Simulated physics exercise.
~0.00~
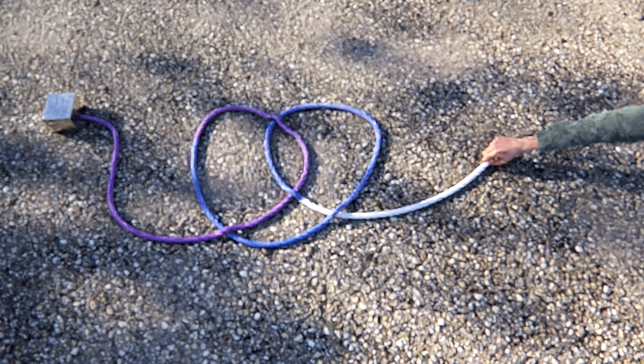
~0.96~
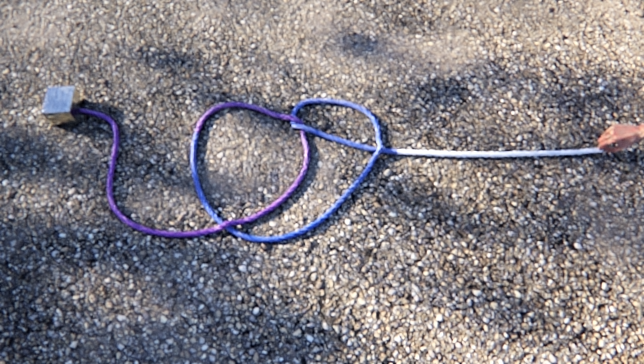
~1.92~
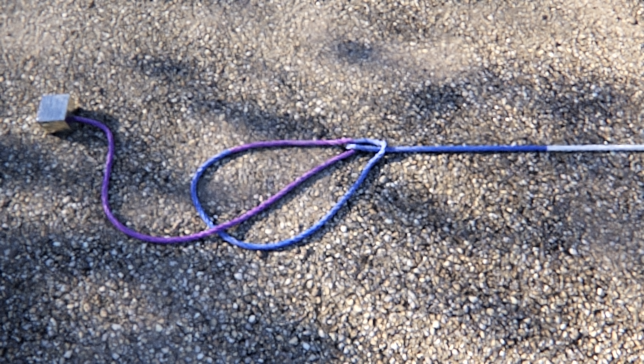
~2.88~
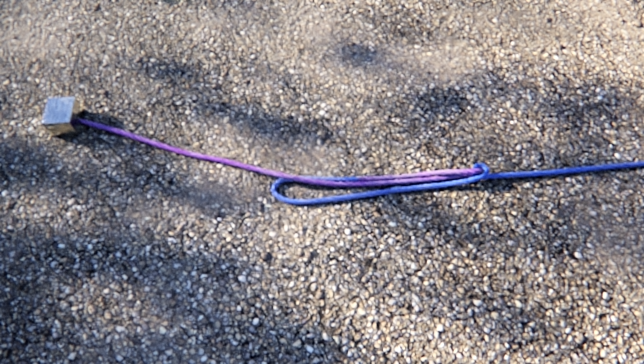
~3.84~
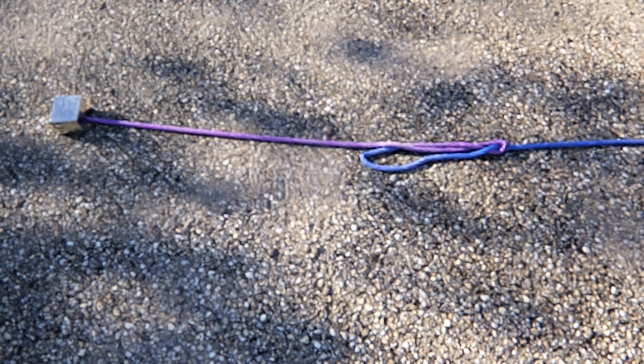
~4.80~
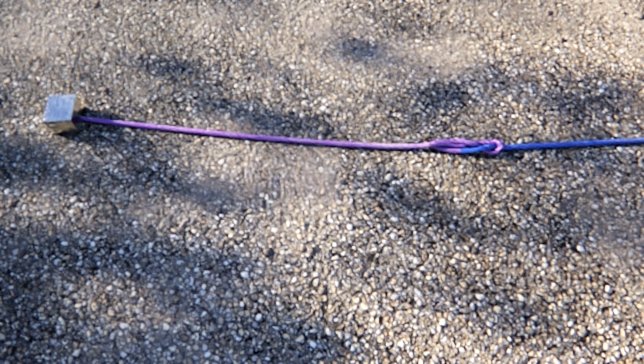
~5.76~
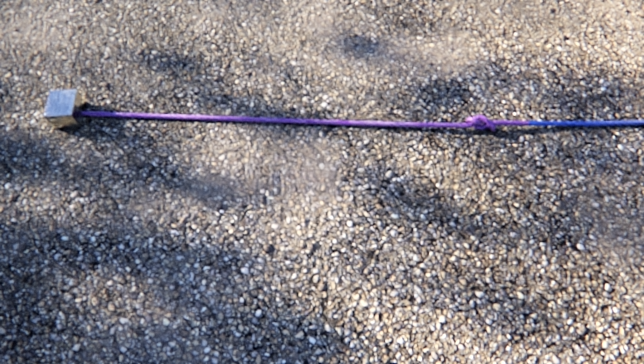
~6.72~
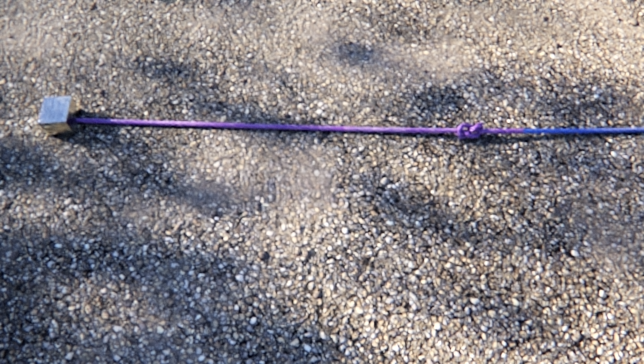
A hand pulls a looped purple and blue rope right until it tightens into a knot.
